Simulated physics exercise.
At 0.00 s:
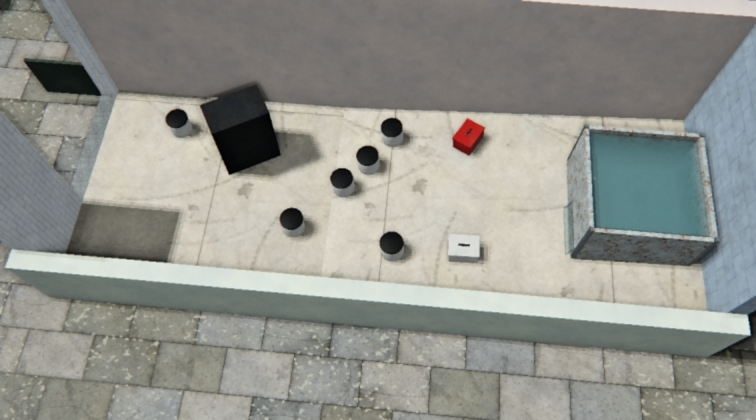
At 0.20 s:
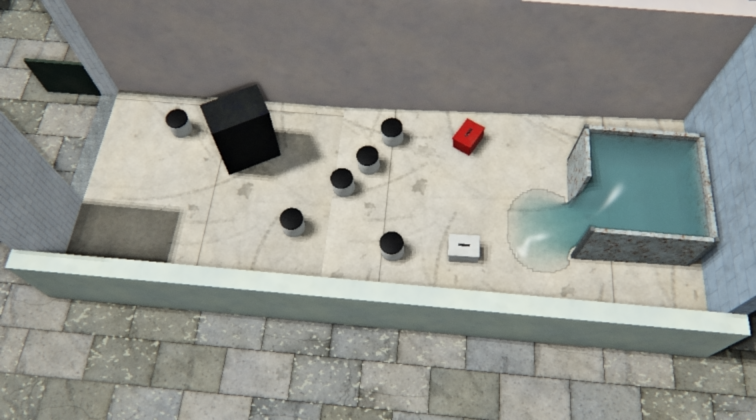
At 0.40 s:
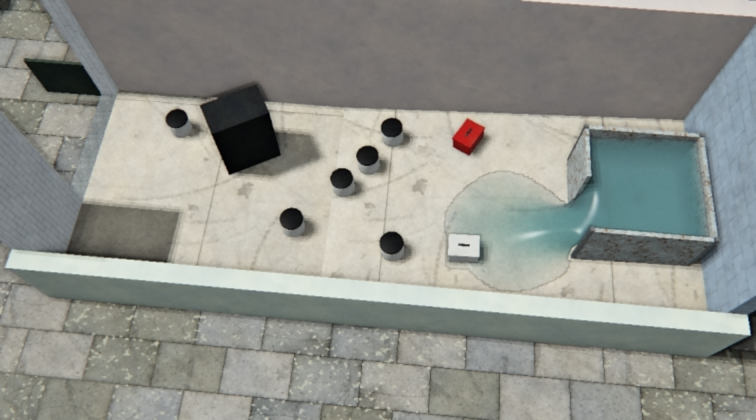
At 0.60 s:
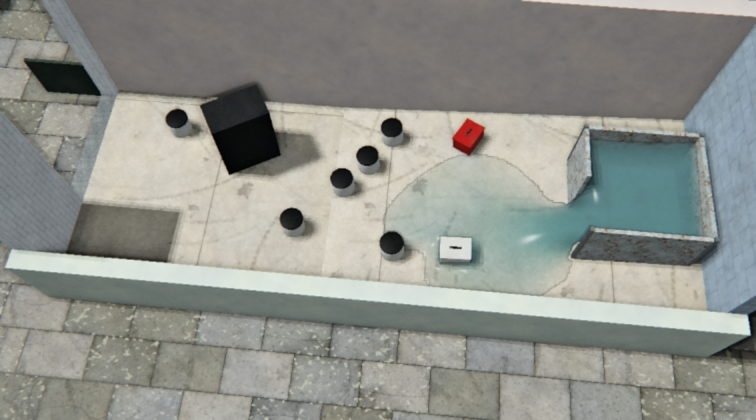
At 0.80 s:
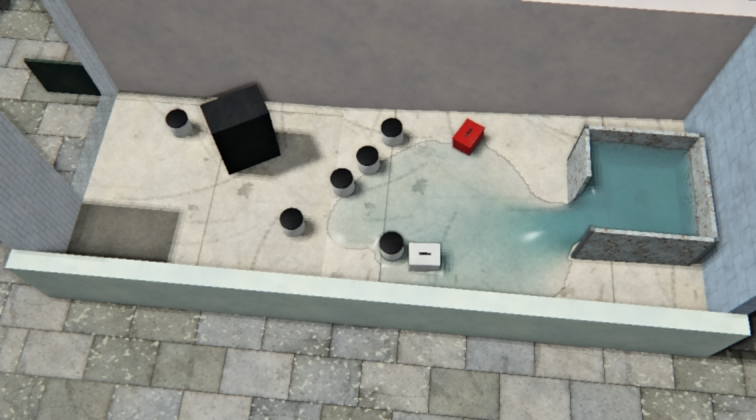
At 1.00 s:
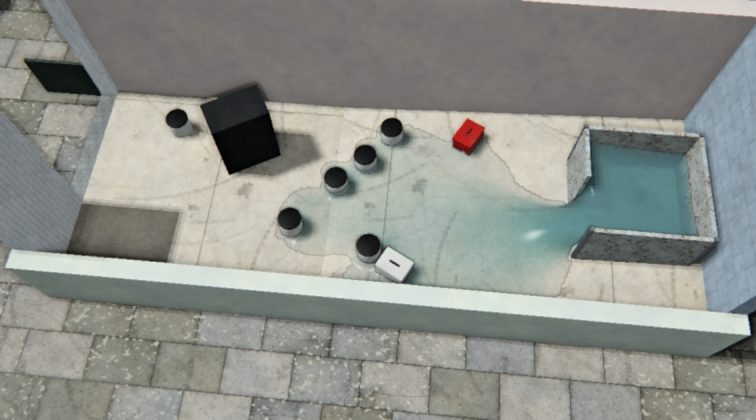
Water bursting from a walled tank at right, spreading left across a pale floor, pushing a white box and shifting nearby black-topped pails.
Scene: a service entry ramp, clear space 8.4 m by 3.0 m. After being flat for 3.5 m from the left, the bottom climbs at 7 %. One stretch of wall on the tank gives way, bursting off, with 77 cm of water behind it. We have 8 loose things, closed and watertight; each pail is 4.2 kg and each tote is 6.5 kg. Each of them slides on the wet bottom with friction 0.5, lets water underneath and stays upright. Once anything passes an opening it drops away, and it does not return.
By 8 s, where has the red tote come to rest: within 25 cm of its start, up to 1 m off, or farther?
Looks like it barely budges.
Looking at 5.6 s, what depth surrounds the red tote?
About 1 cm.
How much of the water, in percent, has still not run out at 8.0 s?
About 58 in a hundred parts of the water.
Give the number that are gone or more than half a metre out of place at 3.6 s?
That would be 7.
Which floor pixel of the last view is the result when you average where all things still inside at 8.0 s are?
Mean floor pixel: About (256, 167).
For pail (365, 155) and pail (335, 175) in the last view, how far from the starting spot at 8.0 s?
Washed out, gone out.
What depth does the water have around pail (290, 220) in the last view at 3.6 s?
About 24 cm.
After 1.6 s the red tote is near (470, 133), 0.0 m from its start, aground; 0 of 8 are out; 2 afloat.
After 3.6 s the red tote is near (470, 133), 0.0 m from its start, aground; 1 of 8 are out; 5 afloat.
After 5.6 s the red tote is near (470, 133), 0.0 m from its start, aground; 4 of 8 are out; 3 afloat.
After 8.0 s the red tote is near (470, 133), 0.0 m from its start, aground; 5 of 8 are out; 2 afloat.
